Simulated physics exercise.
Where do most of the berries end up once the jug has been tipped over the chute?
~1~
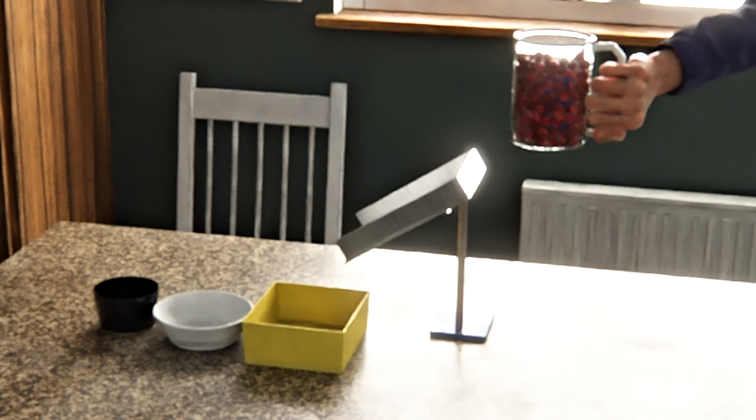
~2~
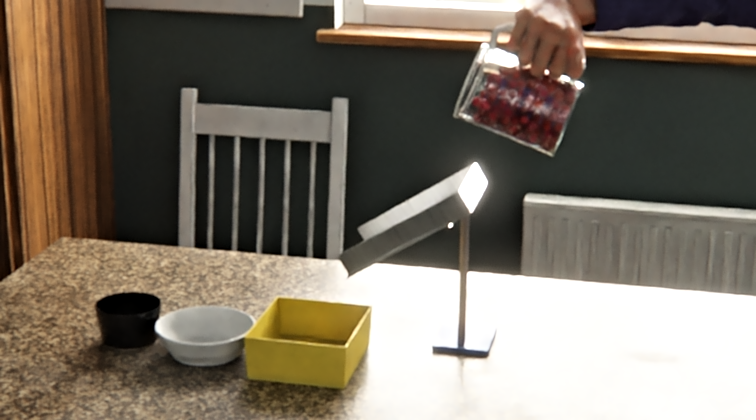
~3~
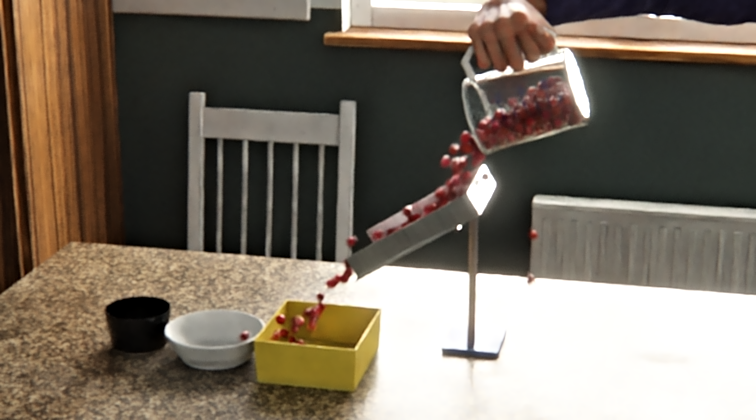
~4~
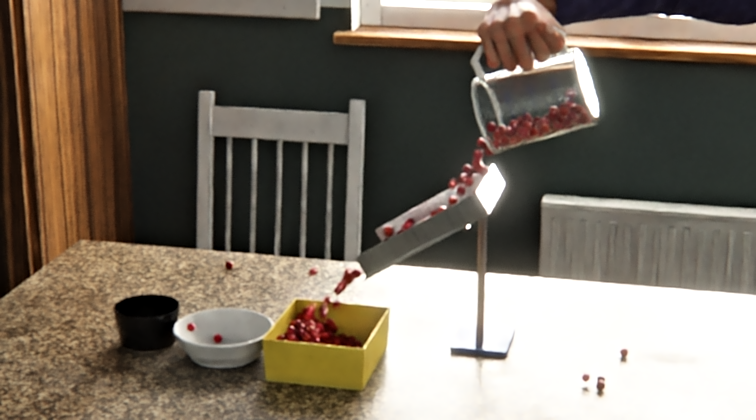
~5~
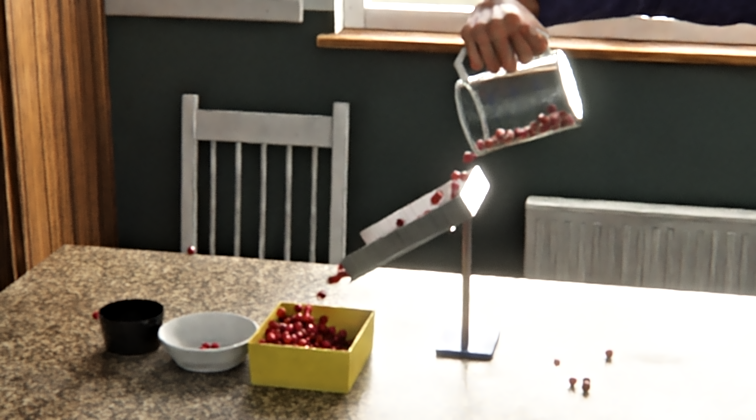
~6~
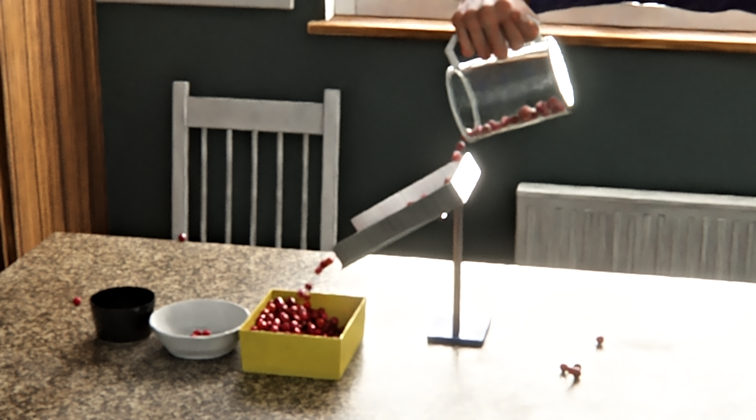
Most of them end up in the yellow tin. Only a few stray into the white bowl or onto the table, and the black dish gets no real share.
A hand at the upper right holds a clear jug of red berries above a speckled stone table, seen from slightly above in a room with a pale chair and a radiator. Below, a grey chute on a stand slopes down to the left toward a yellow tin, with a white bowl and a black dish farther left. The hand moves the jug left over the chute's top and tips it. Berries pour out, tumble down the chute and drop into the tin, while a few stray into the bowl and onto the table. The stream thins, leaving the tin heaped and a few berries in the tilted jug.
